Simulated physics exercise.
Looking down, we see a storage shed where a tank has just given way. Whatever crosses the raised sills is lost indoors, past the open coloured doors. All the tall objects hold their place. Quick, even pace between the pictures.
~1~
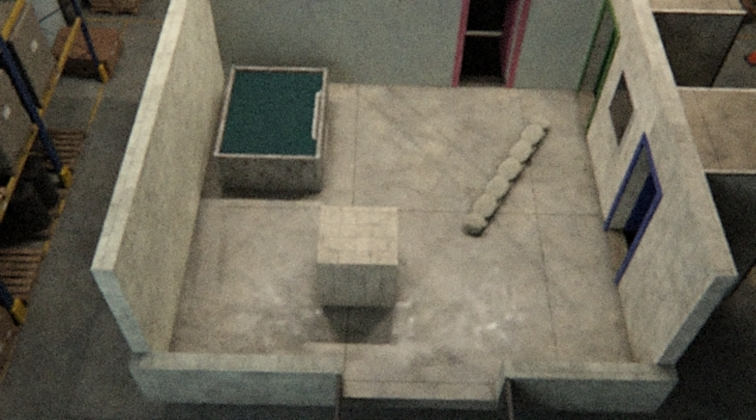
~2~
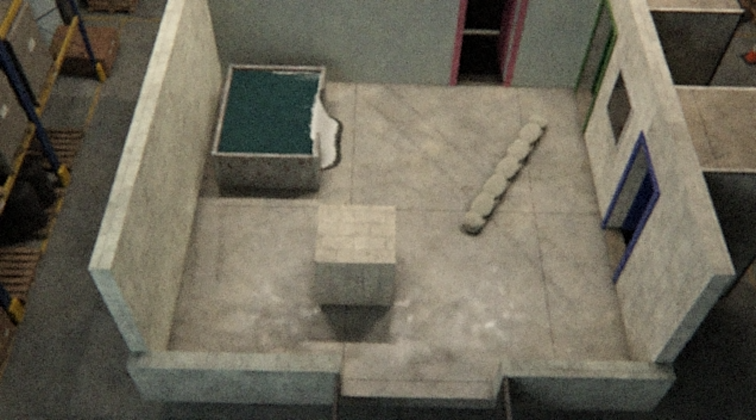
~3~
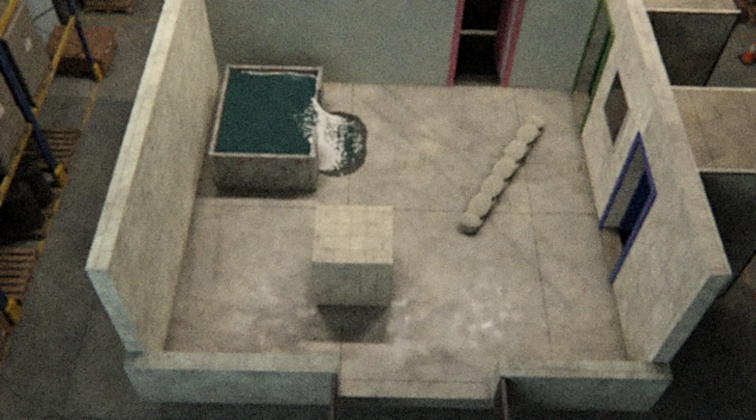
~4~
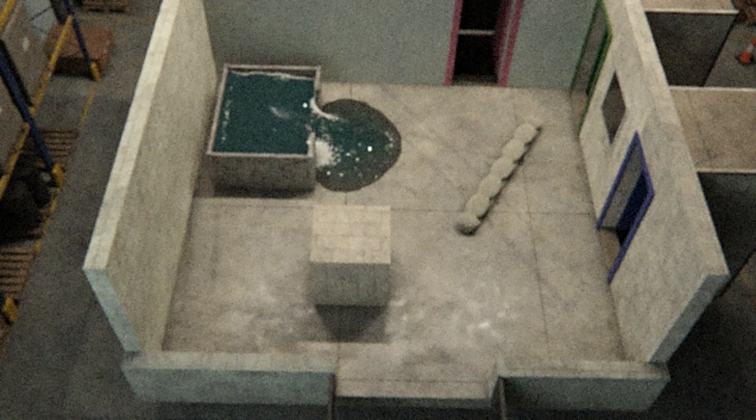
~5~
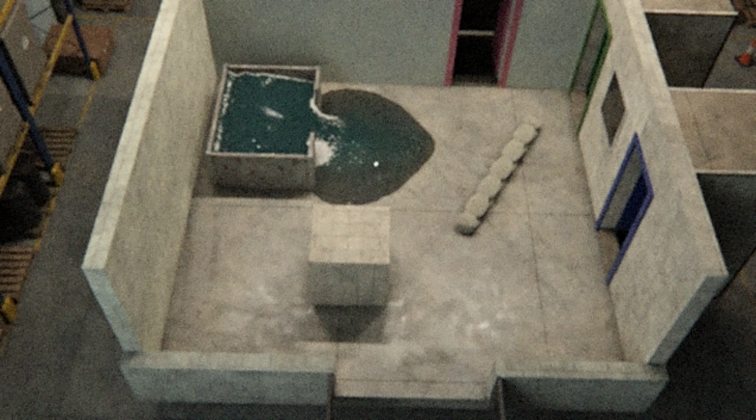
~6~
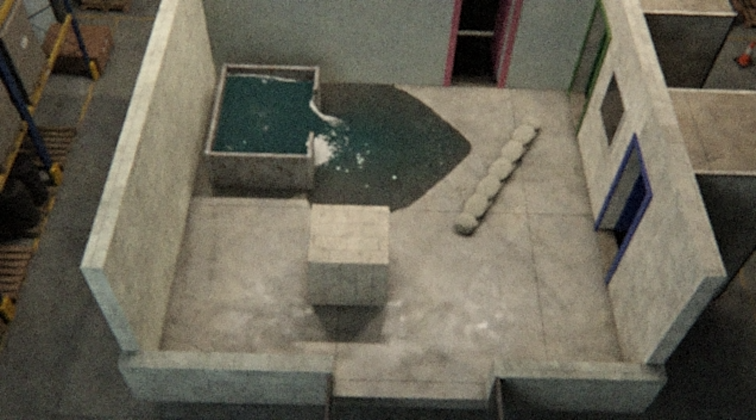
The footage shows a walled, roofless room seen from above, where dark green water pours through the right side of an open tank and spreads rightward across the pale floor, nearing a diagonal row of rounded objects.
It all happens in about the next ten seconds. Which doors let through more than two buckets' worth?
Green door: Yes, more than two; blue door: No, two buckets or less; pink door: Yes, more than two.
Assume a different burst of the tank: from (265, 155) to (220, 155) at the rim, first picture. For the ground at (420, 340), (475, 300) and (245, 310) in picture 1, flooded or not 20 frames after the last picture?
Sequence of results: Reached by the flood, reached by the flood, reached by the flood.
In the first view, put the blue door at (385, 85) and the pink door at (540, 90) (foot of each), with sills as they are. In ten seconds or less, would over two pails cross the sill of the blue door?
Outcome for the blue: Not exceeded.
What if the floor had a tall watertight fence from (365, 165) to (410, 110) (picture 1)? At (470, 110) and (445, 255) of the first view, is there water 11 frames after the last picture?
First point soaked, second point soaked.
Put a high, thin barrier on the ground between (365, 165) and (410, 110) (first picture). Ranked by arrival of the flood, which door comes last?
The one in blue.
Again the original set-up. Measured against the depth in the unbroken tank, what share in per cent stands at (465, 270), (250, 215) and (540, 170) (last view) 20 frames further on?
In order: Roughly 2, 0 and 6 in a hundred.
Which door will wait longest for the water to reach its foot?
Answer: The blue one.
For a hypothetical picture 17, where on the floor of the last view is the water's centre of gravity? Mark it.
I reckon somewhere around (362, 141).
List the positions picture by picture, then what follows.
The first picture shows still water in the open tank at (274, 114).
In the second picture, water pours out at (319, 134) and has run to (333, 120).
In the third picture, the front is at (355, 167), out from the gap at (317, 134).
In the fourth picture, the front is at (395, 134), out from the gap at (315, 134).
In the fifth picture, the front is at (428, 141), out from the gap at (314, 134).
In the sixth picture, the front is at (465, 144), out from the gap at (313, 133).
A moment on, water covers 30 % of the floor; the green door not reached, the blue door not reached, the pink door wet at the sill, nothing in.
Next, water covers 40 % of the floor; the green door under two buckets in, the blue door not reached, the pink door under two buckets in.
Then, water covers 55 % of the floor; the green door over two buckets in, the blue door wet at the sill, nothing in, the pink door over two buckets in.
Later, water covers 65 % of the floor; the green door far over two buckets in, the blue door wet at the sill, nothing in, the pink door far over two buckets in.
In the end, water covers 80 % of the floor; the green door far over two buckets in, the blue door wet at the sill, nothing in, the pink door far over two buckets in.
